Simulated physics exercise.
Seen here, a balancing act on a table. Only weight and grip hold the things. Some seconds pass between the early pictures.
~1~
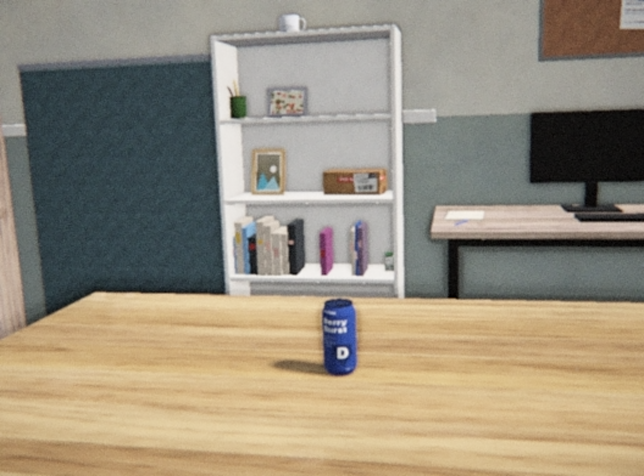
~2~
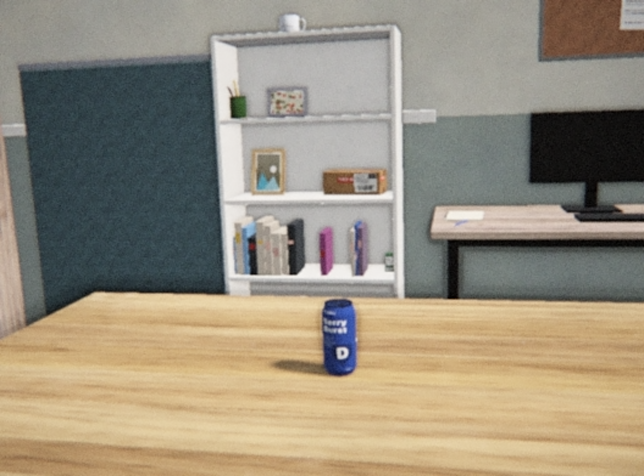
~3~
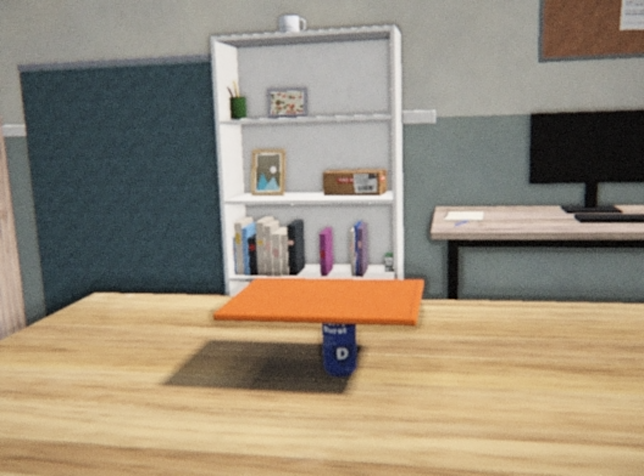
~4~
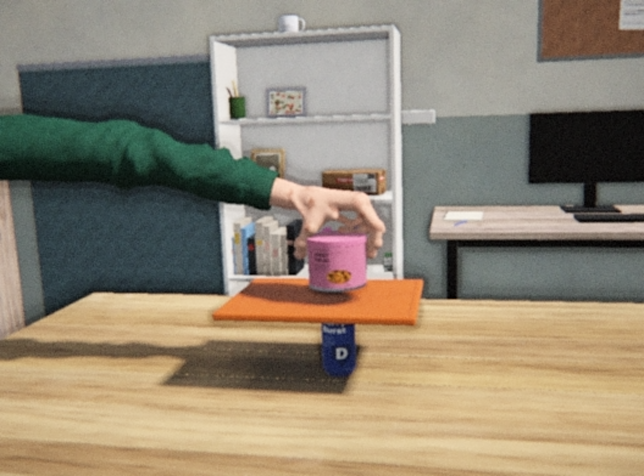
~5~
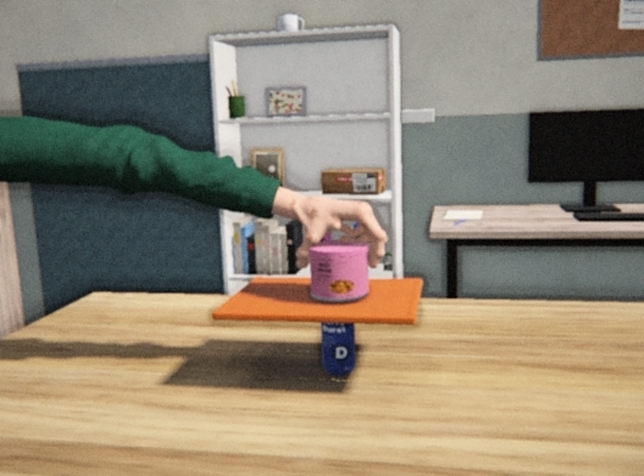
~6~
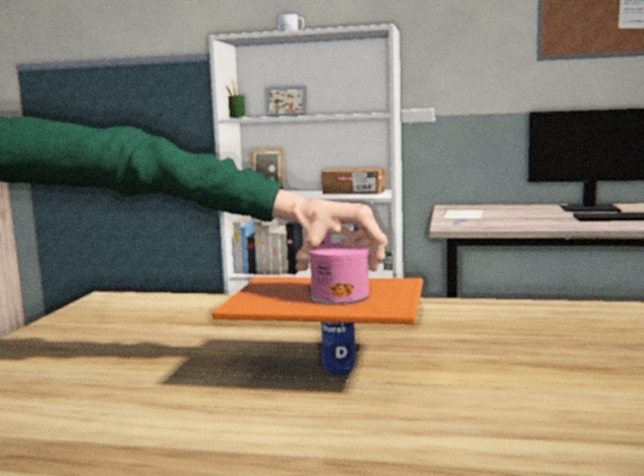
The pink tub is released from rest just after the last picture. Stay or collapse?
Here the stack stays up.
Then, 0.50 s after the last picture, nothing has stirred.
Then, 1.30 s after the last picture, pink tub resting near (339, 273).
At rest, all 3 in place. Seen from the same camera at the end, pink tub near (339, 273). The stack keeps its balance.
